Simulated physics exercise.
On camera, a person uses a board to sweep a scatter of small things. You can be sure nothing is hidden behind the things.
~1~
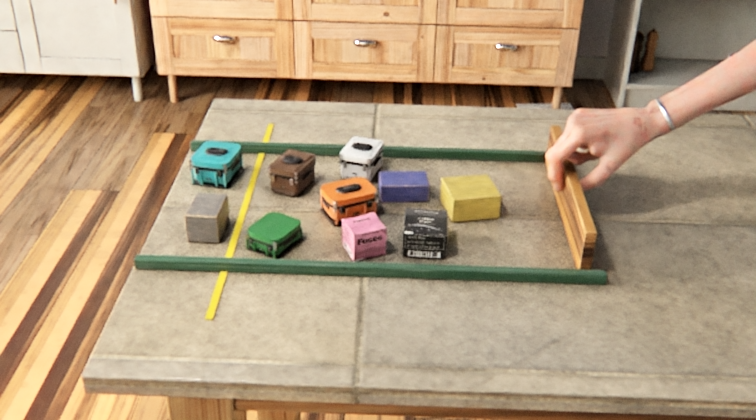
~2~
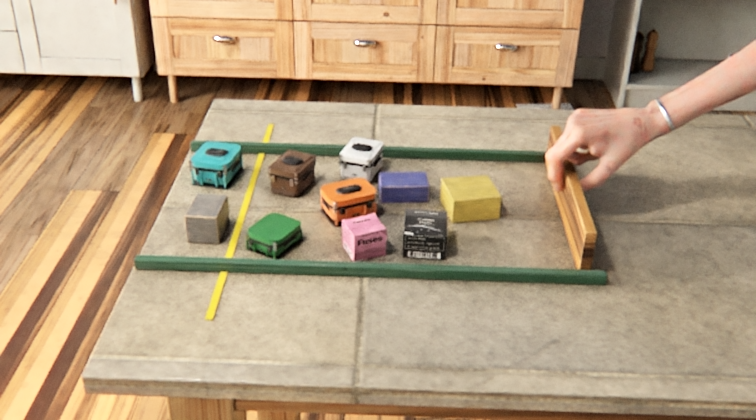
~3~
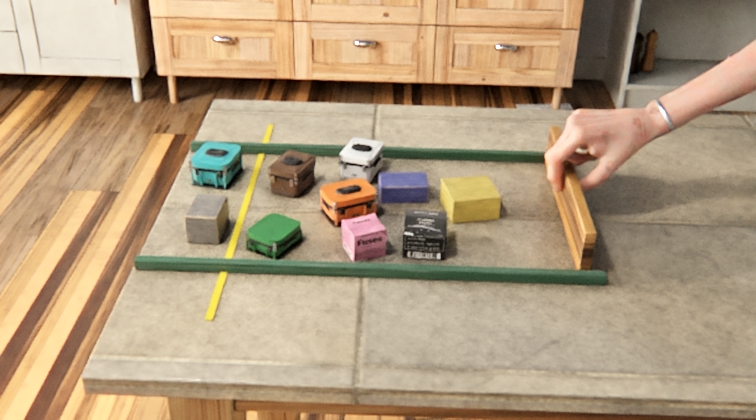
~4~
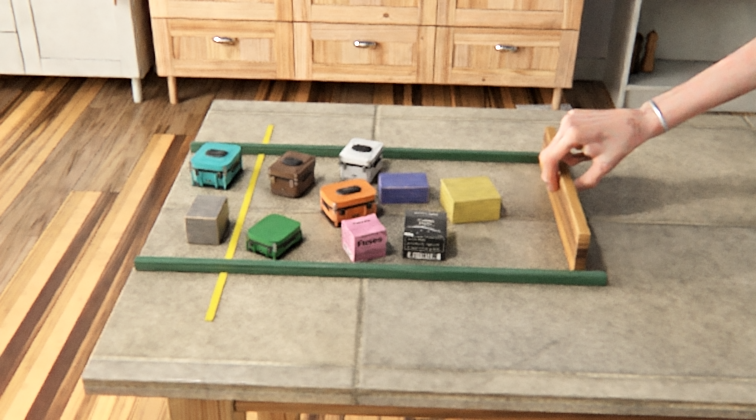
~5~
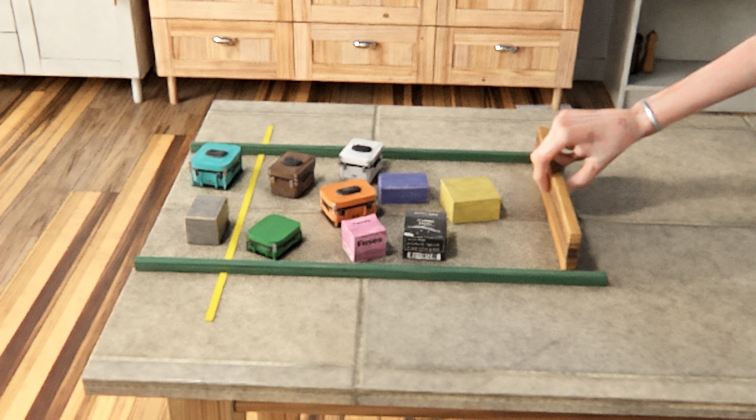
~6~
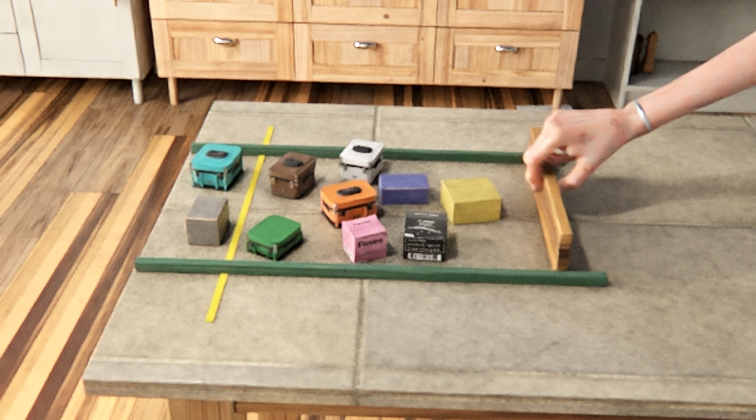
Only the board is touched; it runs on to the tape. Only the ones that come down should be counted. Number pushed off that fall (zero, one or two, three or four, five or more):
Three or four.
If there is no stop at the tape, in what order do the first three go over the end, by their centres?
The turquoise case goes first, followed by the brown case and then the grey block.
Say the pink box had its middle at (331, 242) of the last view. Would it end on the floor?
From that start, the object then is safe.
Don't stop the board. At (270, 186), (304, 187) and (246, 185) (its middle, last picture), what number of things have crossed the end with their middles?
2; 1; 4.
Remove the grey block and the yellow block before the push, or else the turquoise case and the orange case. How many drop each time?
The number fallen is 2, and in the other try 3.
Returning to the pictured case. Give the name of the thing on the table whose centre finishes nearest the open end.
Result: Blue block.
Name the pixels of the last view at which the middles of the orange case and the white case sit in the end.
Orange case at about (180, 211), white case at about (240, 160).
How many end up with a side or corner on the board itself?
3.
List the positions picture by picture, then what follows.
Turquoise case (217, 164); grey block (208, 218); green case (275, 235); board (568, 193); tape (246, 204), in the first frame.
Grey block (208, 218); pink box (364, 237), in the second frame.
Green case (274, 237); yellow block (470, 199), in the third frame.
Turquoise case (217, 166); brown case (293, 174), in the fourth frame.
Grey block (207, 220); board (554, 194), in the fifth frame.
Turquoise case (218, 167); grey block (208, 220); green case (275, 238); board (547, 195); tape (246, 206), in the sixth frame.
Soon after, none off yet; turquoise case at rest near (218, 167); grey block at rest near (208, 220); green case at rest near (275, 238).
Then, none off yet; turquoise case at rest near (218, 167); grey block at rest near (208, 220); green case moved a little near (262, 238).
Further on, none off yet; turquoise case tipped well over near (158, 173); grey block moved about its own width near (172, 215); green case moved well along near (178, 246).
At rest, the number that fall off is three or four; fallen, brown case, green case, grey block and turquoise case.
